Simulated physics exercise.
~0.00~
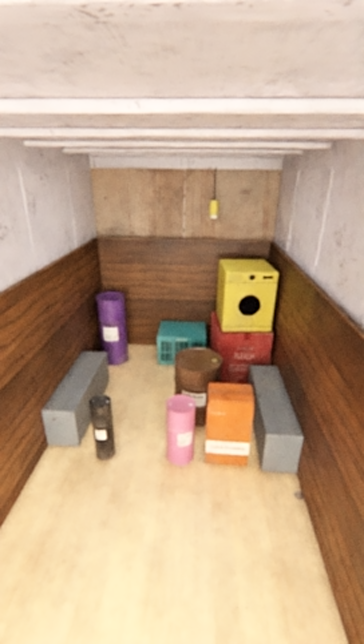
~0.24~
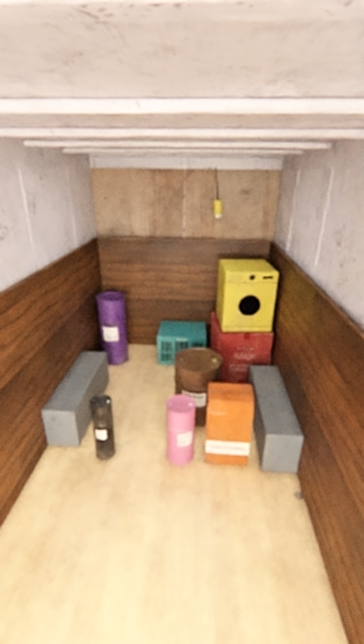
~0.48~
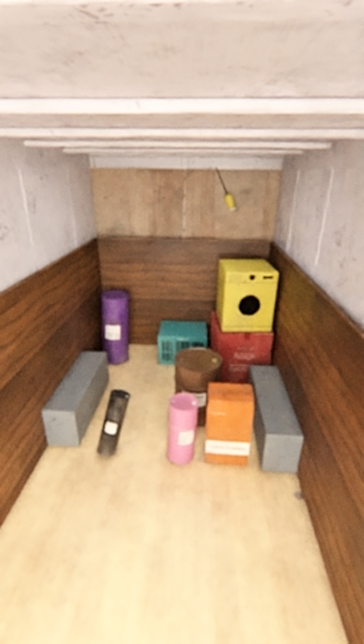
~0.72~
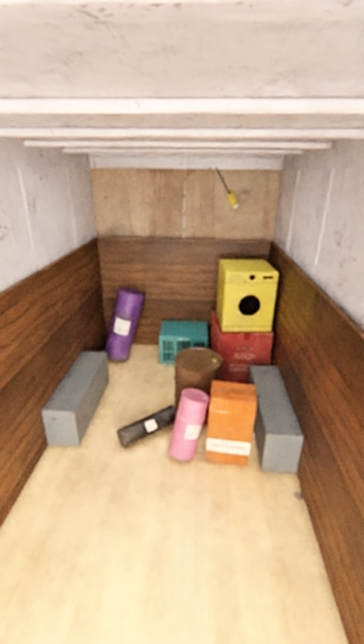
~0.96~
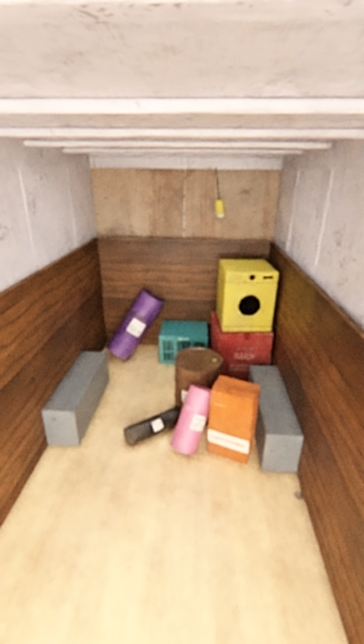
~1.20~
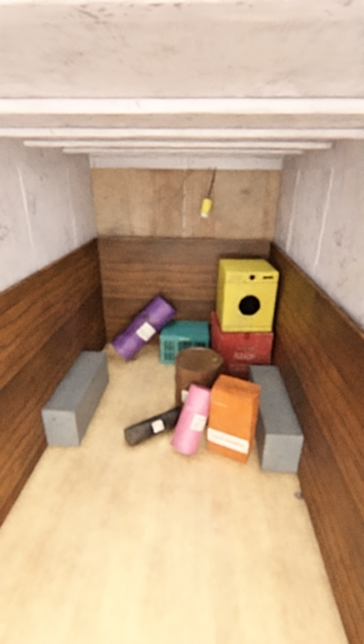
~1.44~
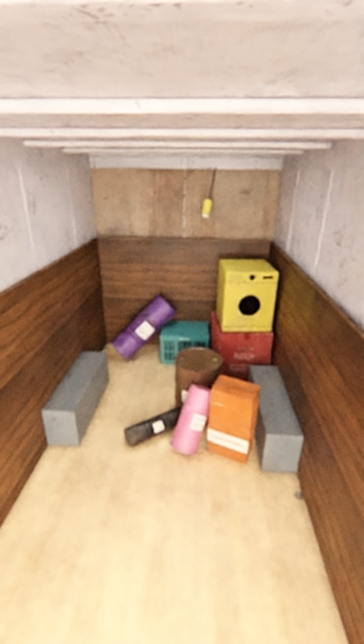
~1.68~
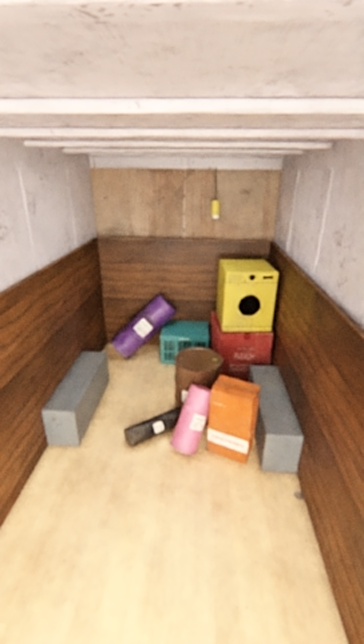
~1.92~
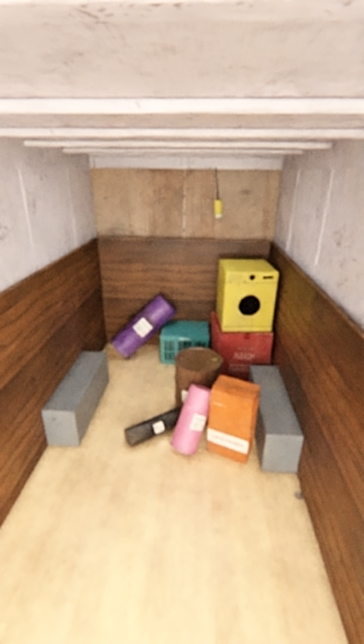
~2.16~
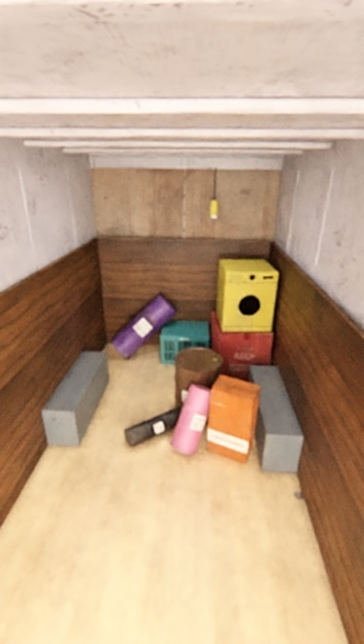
The clip opens on the load bay of a van with wood-panelled sides, where colourful boxes, drums and canisters stand between two grey wheel boxes and a small yellow lamp hangs at the back. The lamp swings to the right, and the slim black canister starts to lean. It topples to the right onto its side, ending near the pink canister, which tilts to the right too, while the orange box shifts slightly. The purple drum at the back left tips further over towards the turquoise chest. The lamp sways briefly, and the load settles, with the black canister lying flat, the purple drum and pink canister slanted, and the yellow appliance still on the red box.
